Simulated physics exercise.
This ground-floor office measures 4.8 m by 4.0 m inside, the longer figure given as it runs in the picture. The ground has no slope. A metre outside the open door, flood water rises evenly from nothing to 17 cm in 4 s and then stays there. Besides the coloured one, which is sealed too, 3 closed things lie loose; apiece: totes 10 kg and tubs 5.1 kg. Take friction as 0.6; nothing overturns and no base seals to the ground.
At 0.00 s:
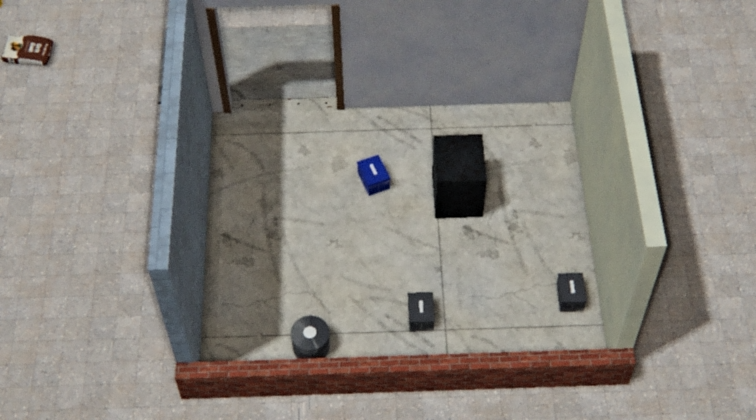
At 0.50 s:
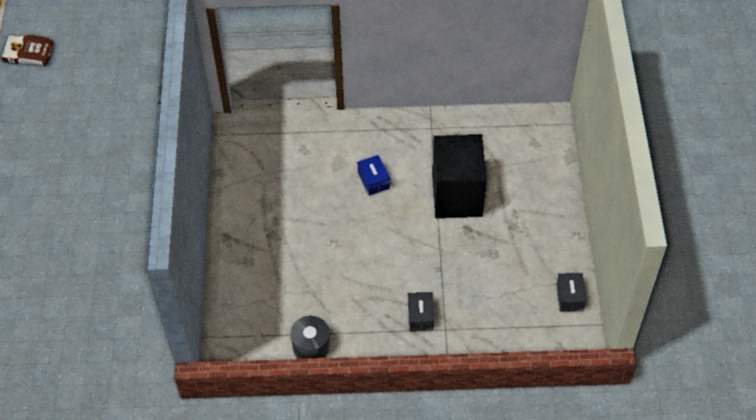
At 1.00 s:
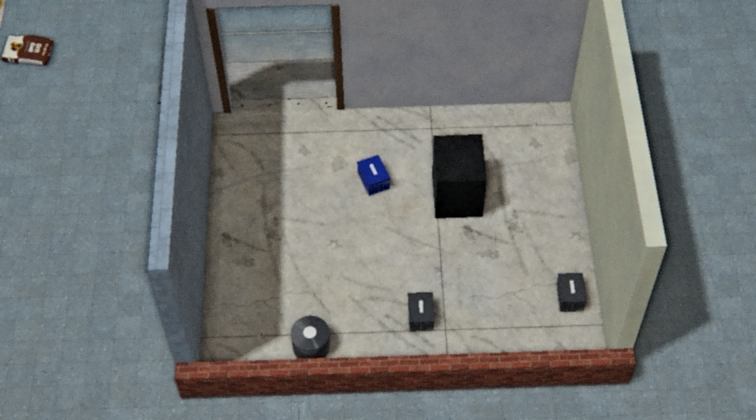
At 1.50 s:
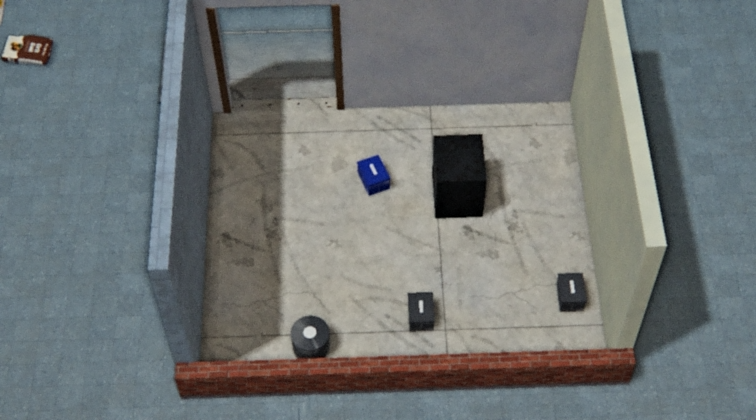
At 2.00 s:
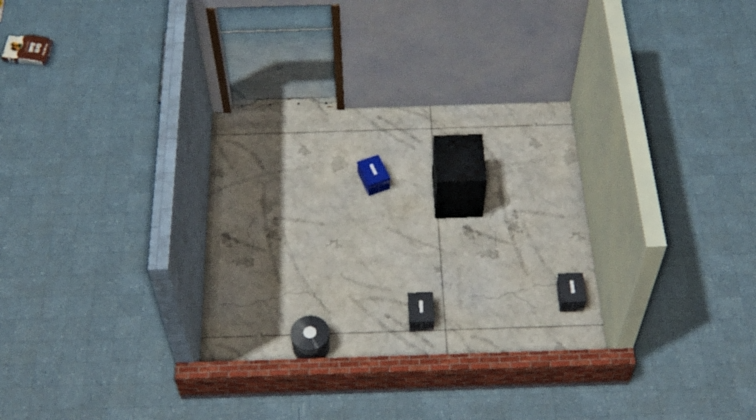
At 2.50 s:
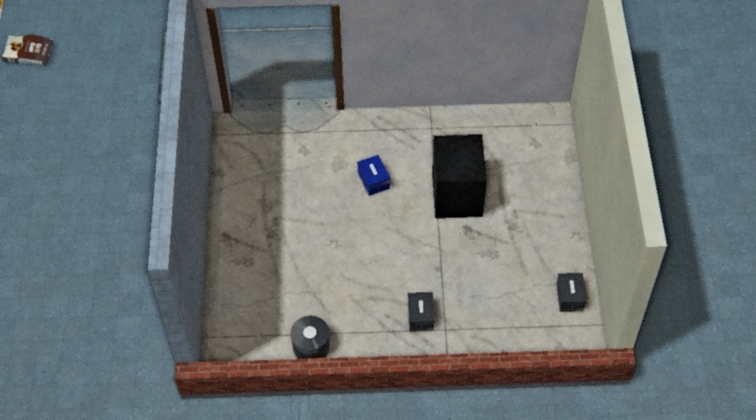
Blue-grey water spreads over the pale paving around a small roofless office with a marbled floor, seen from high above its low brick front edge. A blue box sits near the middle, left of a large black block, with a round dark grey tub and two dark grey boxes along the front. The camera and objects stay still as a thin, clear sheet of water creeps in through the open doorway at back left.
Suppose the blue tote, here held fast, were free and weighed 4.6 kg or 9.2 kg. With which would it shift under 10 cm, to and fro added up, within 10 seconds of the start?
Verdict: Only the higher weight holds it.
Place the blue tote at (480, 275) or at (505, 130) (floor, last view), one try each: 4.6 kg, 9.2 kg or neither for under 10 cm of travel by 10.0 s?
In turn: It takes the larger; the smaller is enough.
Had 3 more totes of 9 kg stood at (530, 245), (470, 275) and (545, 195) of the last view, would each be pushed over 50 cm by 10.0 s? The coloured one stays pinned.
In turn: Short of it, under, short of it.
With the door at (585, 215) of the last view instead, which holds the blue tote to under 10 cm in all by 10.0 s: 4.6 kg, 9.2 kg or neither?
In that case the lower weight is enough.
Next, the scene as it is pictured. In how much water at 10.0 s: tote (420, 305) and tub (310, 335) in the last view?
Roughly 5 and 8 cm.
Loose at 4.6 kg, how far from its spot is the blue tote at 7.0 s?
Roughly 30 cm.
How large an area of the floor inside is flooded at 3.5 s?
Roughly 2.0 m2.
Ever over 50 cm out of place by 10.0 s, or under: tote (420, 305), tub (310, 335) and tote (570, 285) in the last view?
In that order: Less, more, short of it.
After 3.5 s the blue tote would be 0 cm from its start with 4.6 kg and 0 cm from its start with 9.2 kg; 0 cm of water round it then.
After 4.5 s the blue tote would be 0 cm from its start with 4.6 kg and 0 cm from its start with 9.2 kg; 2 cm of water round it then.
After 7.0 s the blue tote would be 32 cm from its start with 4.6 kg and 0 cm from its start with 9.2 kg; 3 cm of water round it then.
After 10.0 s the blue tote would be 32 cm from its start with 4.6 kg and 0 cm from its start with 9.2 kg; 4 cm of water round it then.
